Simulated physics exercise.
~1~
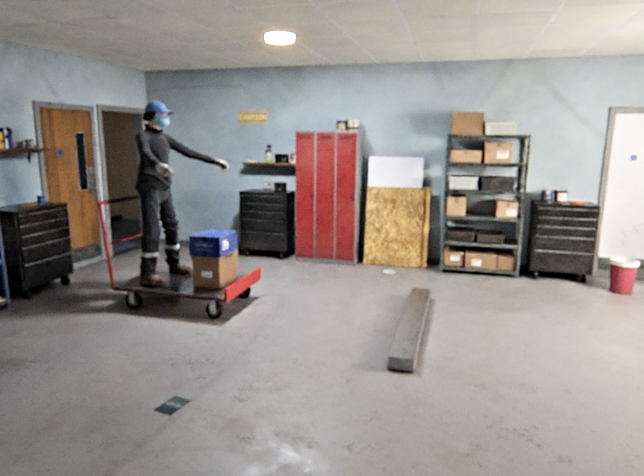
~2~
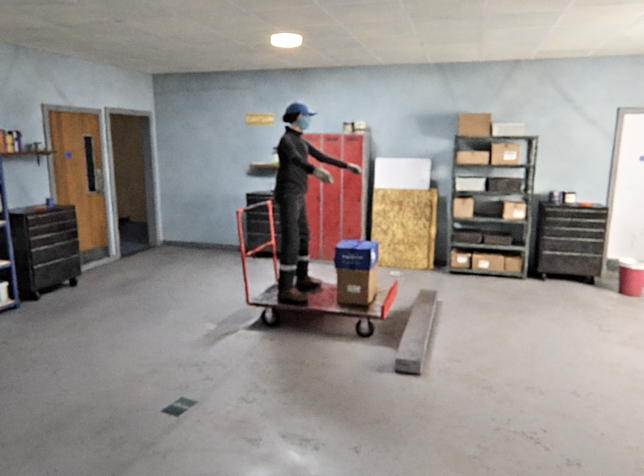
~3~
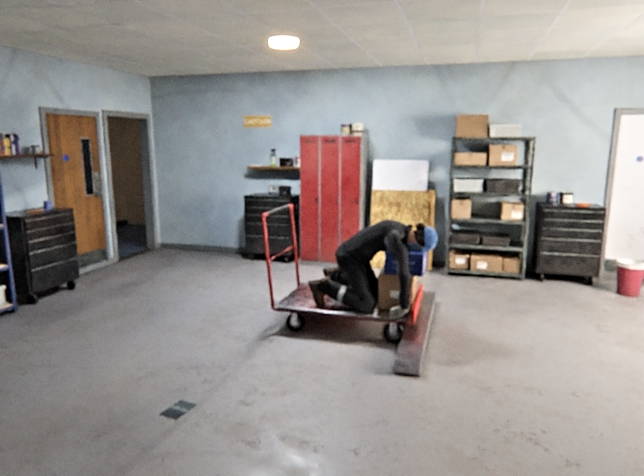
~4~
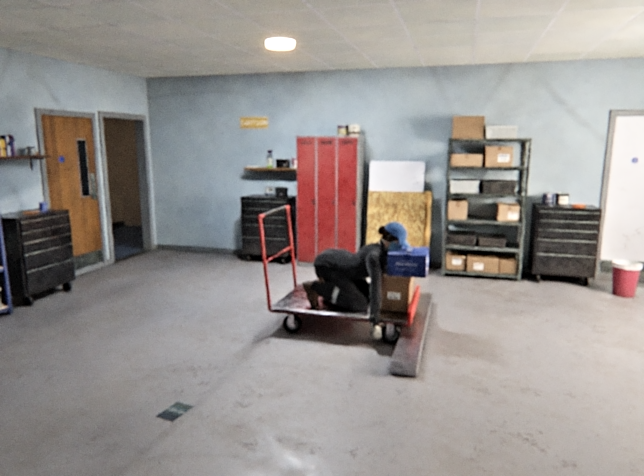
Masked rider in blue cap rolling right on a red platform trolley, stopping at a kerb and folding down behind two stacked boxes.
